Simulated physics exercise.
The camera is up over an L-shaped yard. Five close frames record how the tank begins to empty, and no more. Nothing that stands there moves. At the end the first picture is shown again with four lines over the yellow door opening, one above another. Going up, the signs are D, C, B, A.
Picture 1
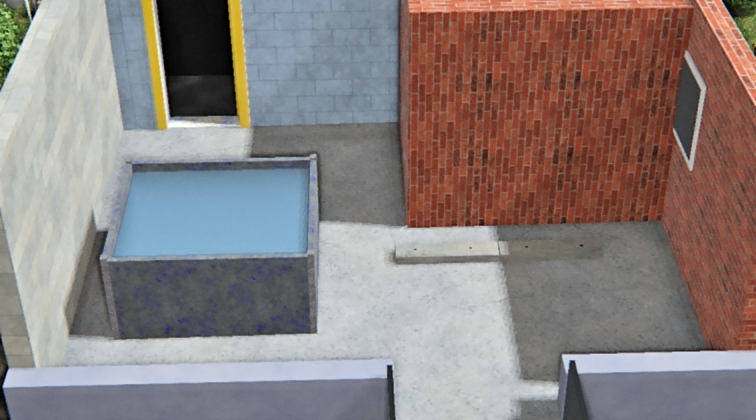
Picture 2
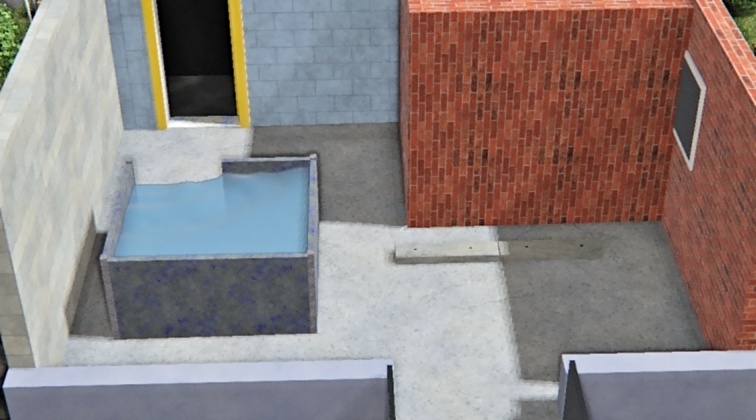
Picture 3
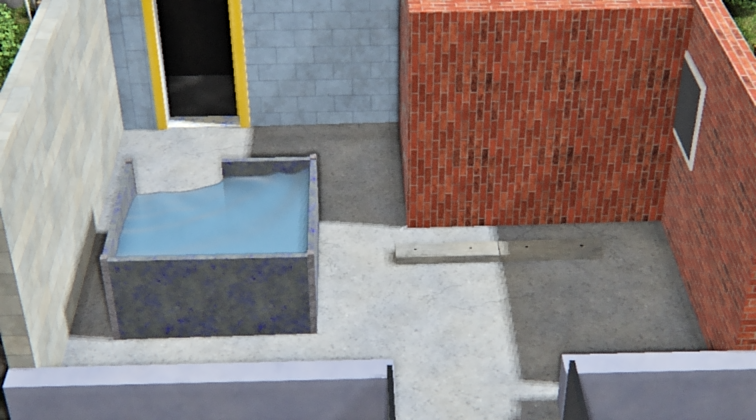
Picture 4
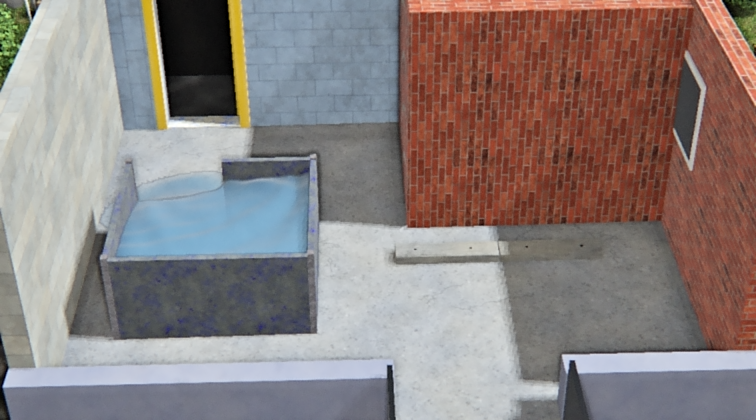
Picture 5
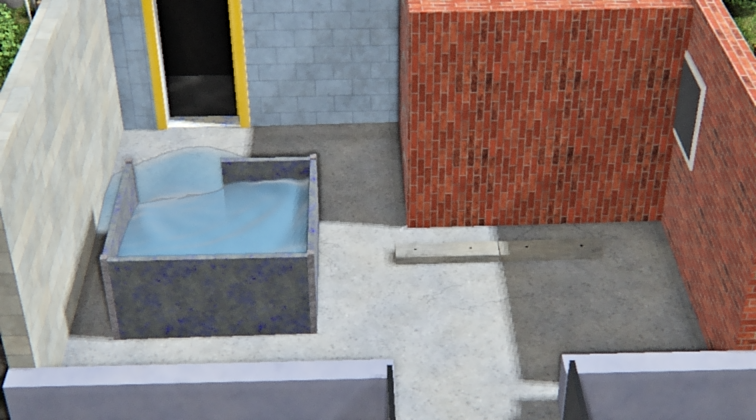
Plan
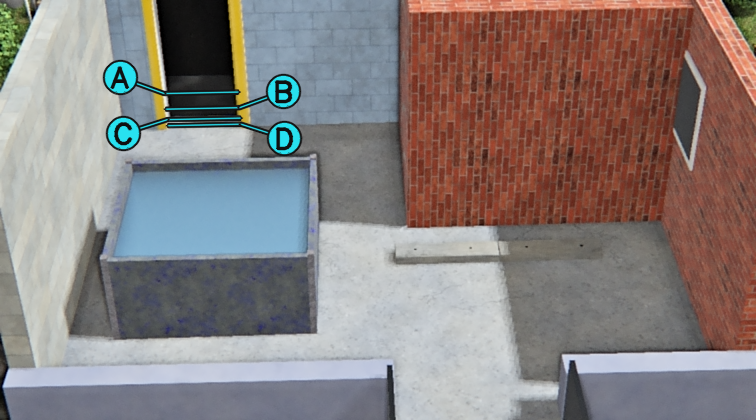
At the start, blue water lies level in a dark square tank in a walled yard, near a yellow-framed doorway and red brick walls. The surface then dips and ripples as part of the tank's back side appears open, and a thin sheet of water spreads over the pale ground behind it.
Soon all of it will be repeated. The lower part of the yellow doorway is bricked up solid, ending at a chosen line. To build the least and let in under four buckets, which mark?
I would pick mark A.
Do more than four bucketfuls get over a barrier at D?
Yes, it does.
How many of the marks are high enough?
One of them.
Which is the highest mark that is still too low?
That is mark B.
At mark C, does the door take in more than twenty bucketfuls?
Yes.
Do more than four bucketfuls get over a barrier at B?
Yes.
On the marked copy, A at (201, 92); B at (202, 108); C at (203, 118); D at (204, 124); from the bottom up D, C, B, A.
Choosing A, a splash gets over, under a bucket.
Choosing B, about 13 bucketfuls get in.
Choosing C, dozens of bucketfuls pour in.
Choosing D, dozens of bucketfuls pour in.
